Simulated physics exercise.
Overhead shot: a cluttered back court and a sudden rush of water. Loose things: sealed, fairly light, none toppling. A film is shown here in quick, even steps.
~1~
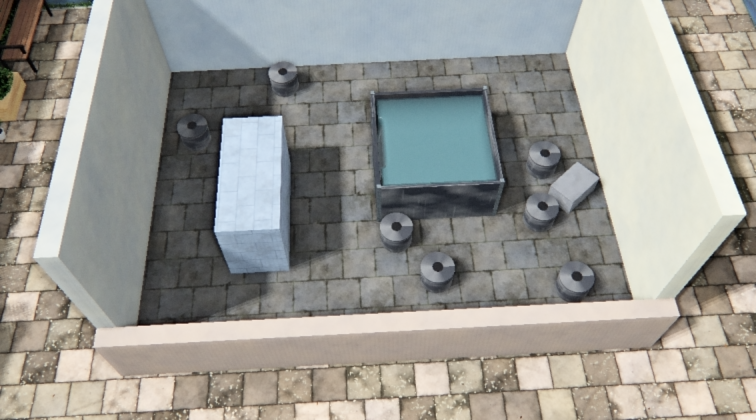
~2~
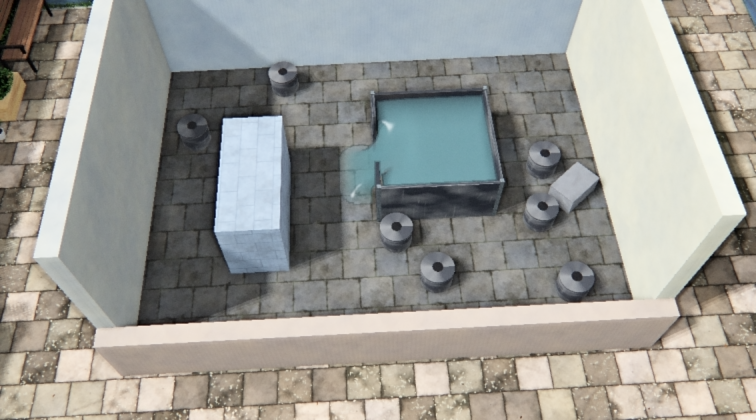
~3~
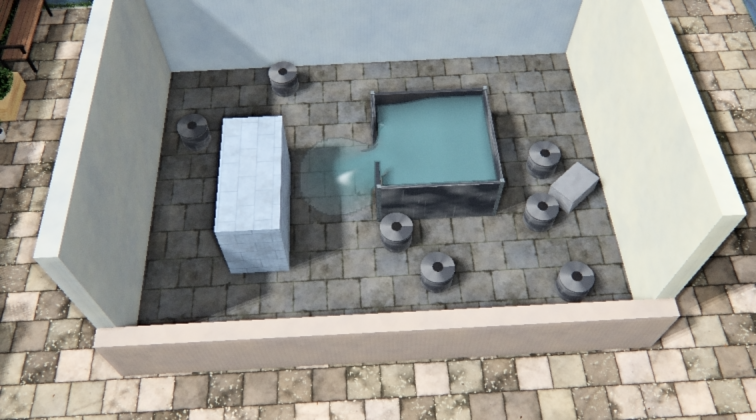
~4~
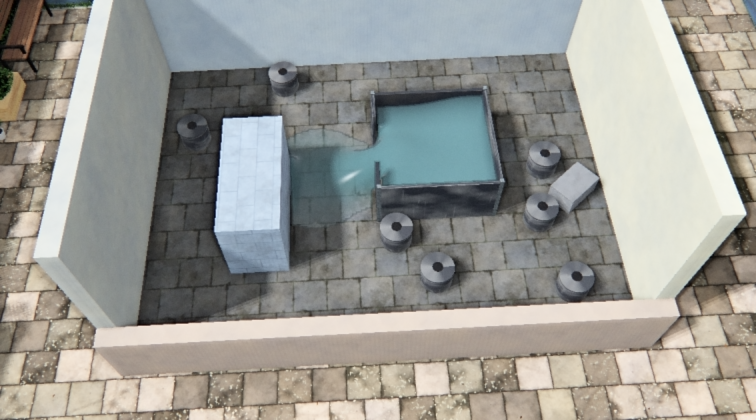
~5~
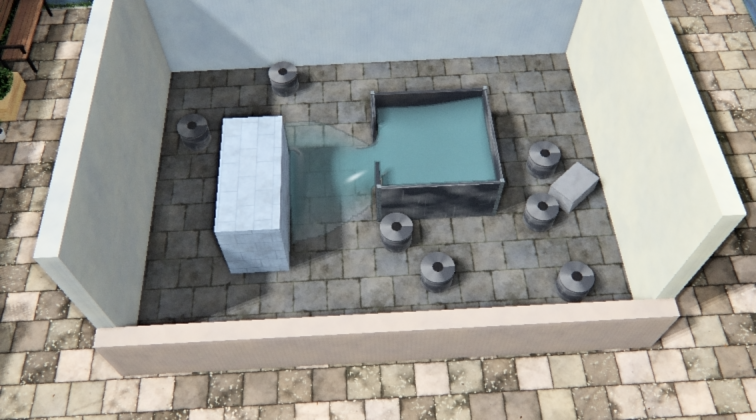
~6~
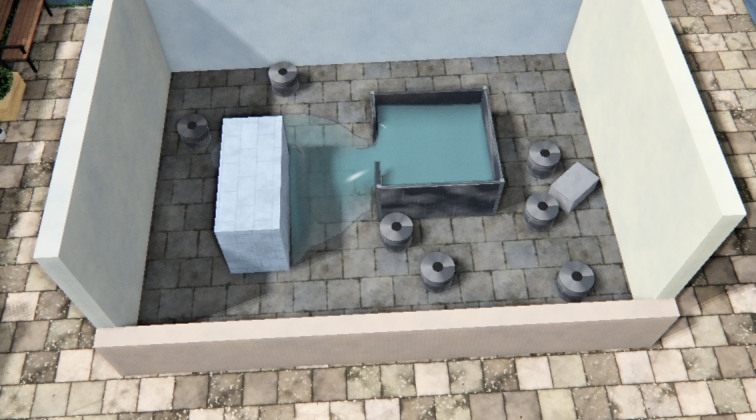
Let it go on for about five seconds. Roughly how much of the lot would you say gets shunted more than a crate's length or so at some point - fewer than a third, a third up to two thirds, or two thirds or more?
I would say a third up to two thirds.
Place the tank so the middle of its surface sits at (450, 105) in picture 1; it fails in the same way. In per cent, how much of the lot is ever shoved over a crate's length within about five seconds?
Estimate: Close to 20 per cent.
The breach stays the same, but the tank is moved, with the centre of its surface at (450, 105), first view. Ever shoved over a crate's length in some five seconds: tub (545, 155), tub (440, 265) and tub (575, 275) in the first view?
Object by object, in turn: Lingered near its place, lingered near its place, lingered near its place.
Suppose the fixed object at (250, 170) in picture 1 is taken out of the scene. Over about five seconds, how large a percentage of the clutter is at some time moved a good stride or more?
Roughly 20 in a hundred.
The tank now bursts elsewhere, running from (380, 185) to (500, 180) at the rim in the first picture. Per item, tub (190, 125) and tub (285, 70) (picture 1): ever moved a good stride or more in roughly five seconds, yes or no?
Travelled at least that, then travelled less.
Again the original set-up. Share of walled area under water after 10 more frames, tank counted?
45 per cent.
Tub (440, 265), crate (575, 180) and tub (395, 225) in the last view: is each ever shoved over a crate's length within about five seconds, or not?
Goes that far, short of that, short of that.
A moment on, 0 of 8 are well off their spots; 0 afloat.
Next, 0 of 8 are well off their spots; 1 afloat.
Later, 2 of 8 are well off their spots; 1 afloat.
In the end, 3 of 8 are well off their spots, and 3 have been at some point; 3 afloat.
